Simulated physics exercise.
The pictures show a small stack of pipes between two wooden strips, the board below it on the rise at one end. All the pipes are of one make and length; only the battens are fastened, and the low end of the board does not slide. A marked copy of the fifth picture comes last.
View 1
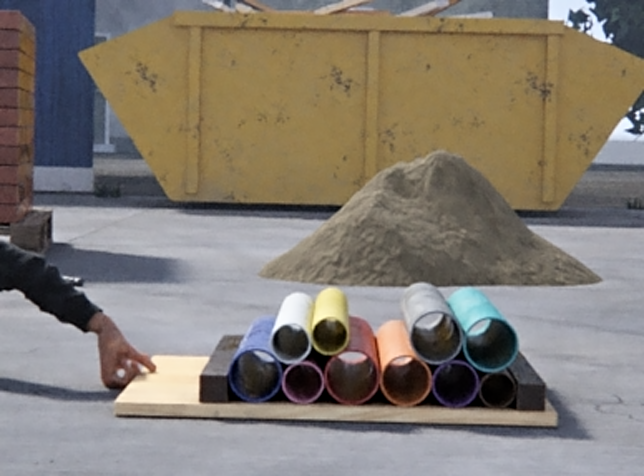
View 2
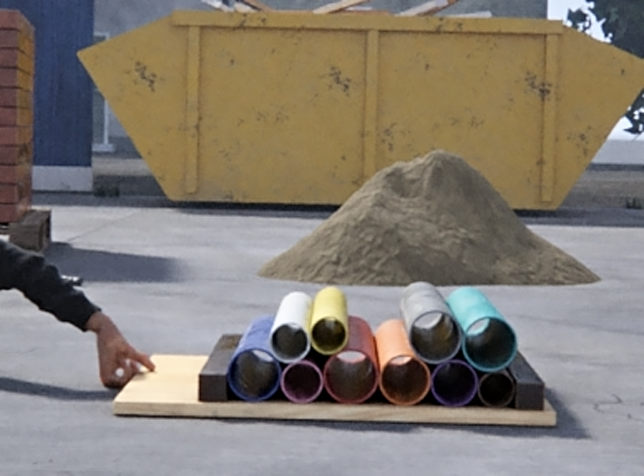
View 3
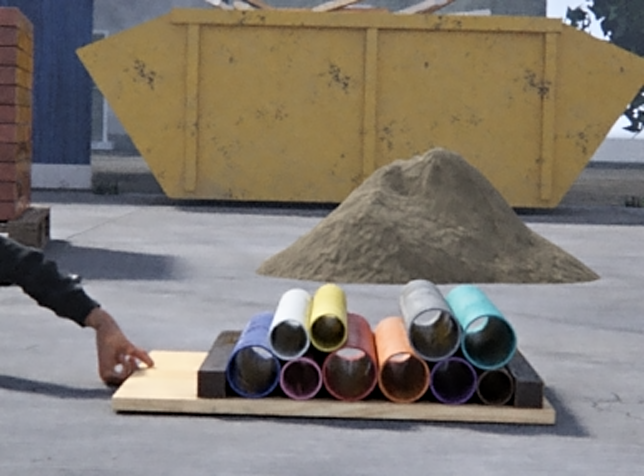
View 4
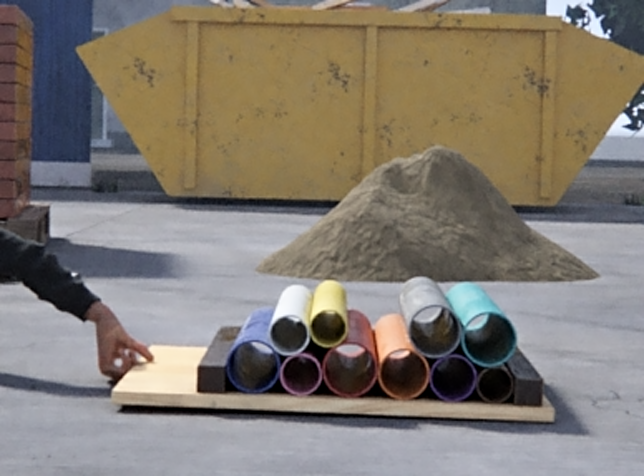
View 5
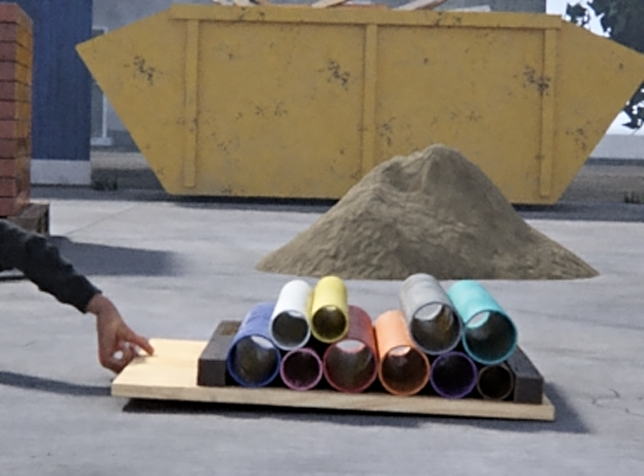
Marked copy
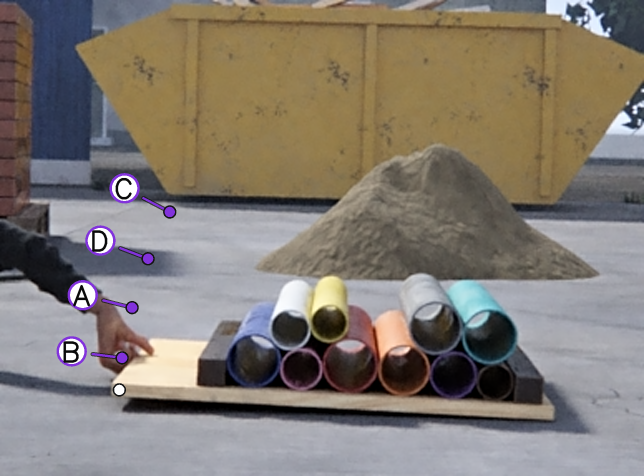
A paved yard is seen from the front, with a yellow skip, a sand heap and stacked reddish blocks behind. In the foreground, blue, pink, red, orange, purple and brown pipes lie between dark strips on a pale board, with white, yellow, grey and teal ones on top. A dark-sleeved hand at left raises the board's left end slightly, the pipes keeping their arrangement as the view shifts barely.
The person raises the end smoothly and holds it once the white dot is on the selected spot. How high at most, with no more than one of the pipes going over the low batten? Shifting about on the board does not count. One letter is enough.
No higher than D.
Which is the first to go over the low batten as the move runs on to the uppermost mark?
First is the turquoise one.
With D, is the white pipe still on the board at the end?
Yes.
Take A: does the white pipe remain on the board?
The white pipe: Yes.
On the marked copy, A at (132, 308); B at (122, 358); C at (170, 212); D at (148, 259); the white dot at (119, 390).
With D. Early on, board at 14°.
Further on, board at 19°.
At the end, board at 19°, one over the low batten (turquoise).
As for the rest, A one over the low batten (turquoise); B none over the low batten; C three over the low batten (grey, yellow, turquoise).
